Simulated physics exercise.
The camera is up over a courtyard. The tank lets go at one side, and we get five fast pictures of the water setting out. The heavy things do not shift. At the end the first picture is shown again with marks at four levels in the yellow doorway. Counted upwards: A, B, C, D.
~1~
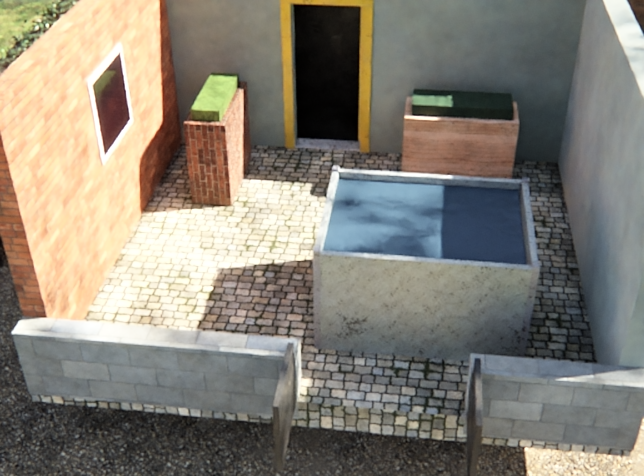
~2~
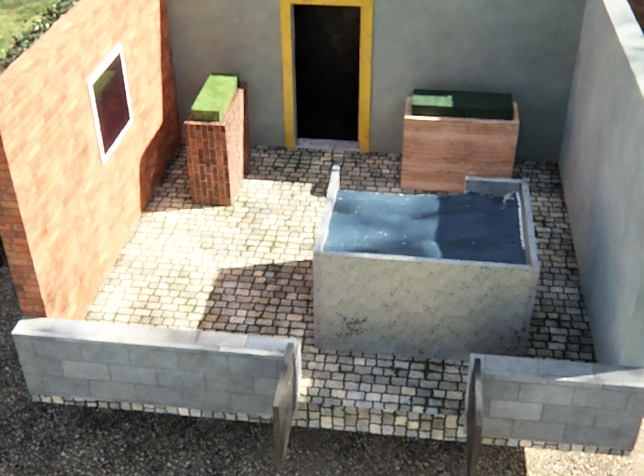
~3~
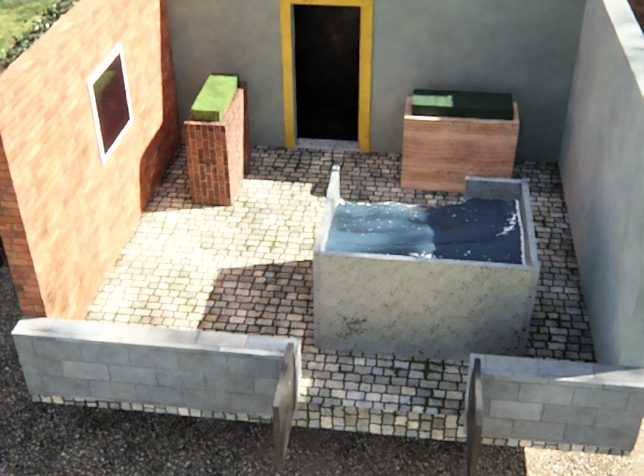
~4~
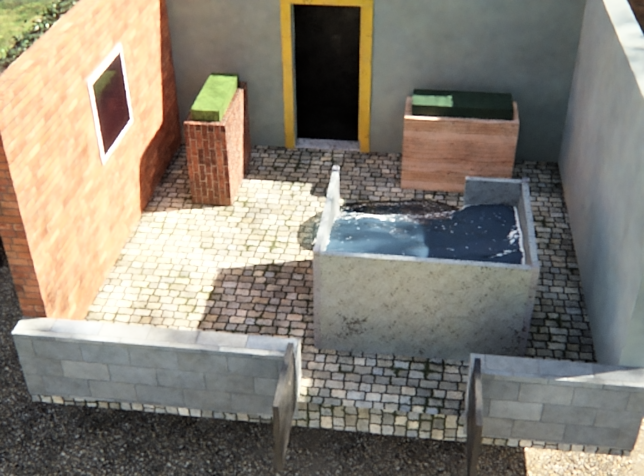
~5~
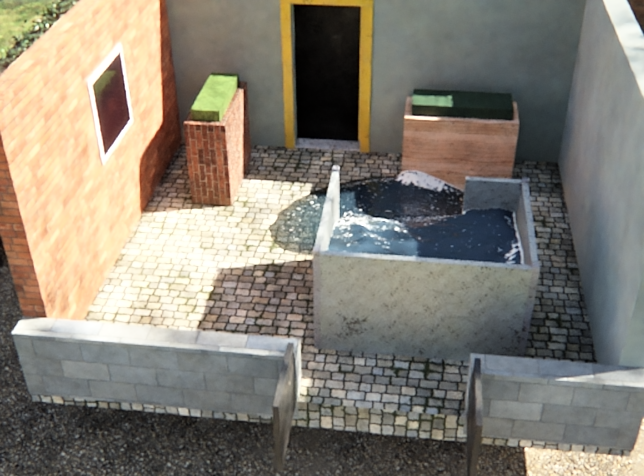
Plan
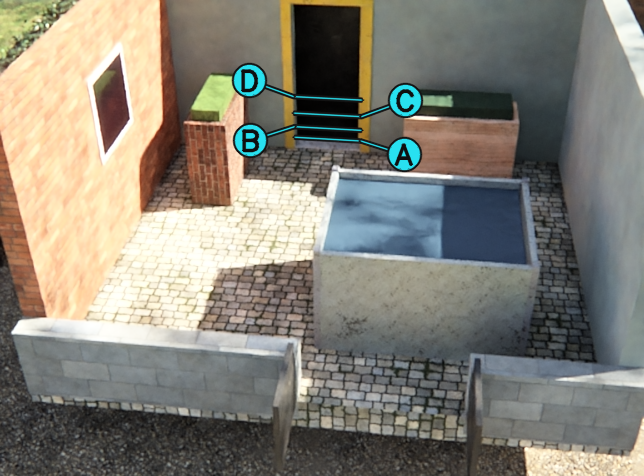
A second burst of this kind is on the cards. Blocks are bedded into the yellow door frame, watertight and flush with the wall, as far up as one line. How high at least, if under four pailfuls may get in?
Mark C just does it.
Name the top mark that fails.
It is B.
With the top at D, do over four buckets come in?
No, not at all.
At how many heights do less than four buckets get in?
Two.
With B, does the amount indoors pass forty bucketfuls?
No.
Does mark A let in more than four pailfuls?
Yes, it does.
On the marked copy, A at (327, 139); B at (327, 128); C at (327, 114); D at (327, 98); from the bottom up A, B, C, D.
If A is chosen, dozens of bucketfuls pour in.
If B is chosen, about 13 bucketfuls get in.
If C is chosen, a bucket or two gets in.
If D is chosen, nothing gets over.
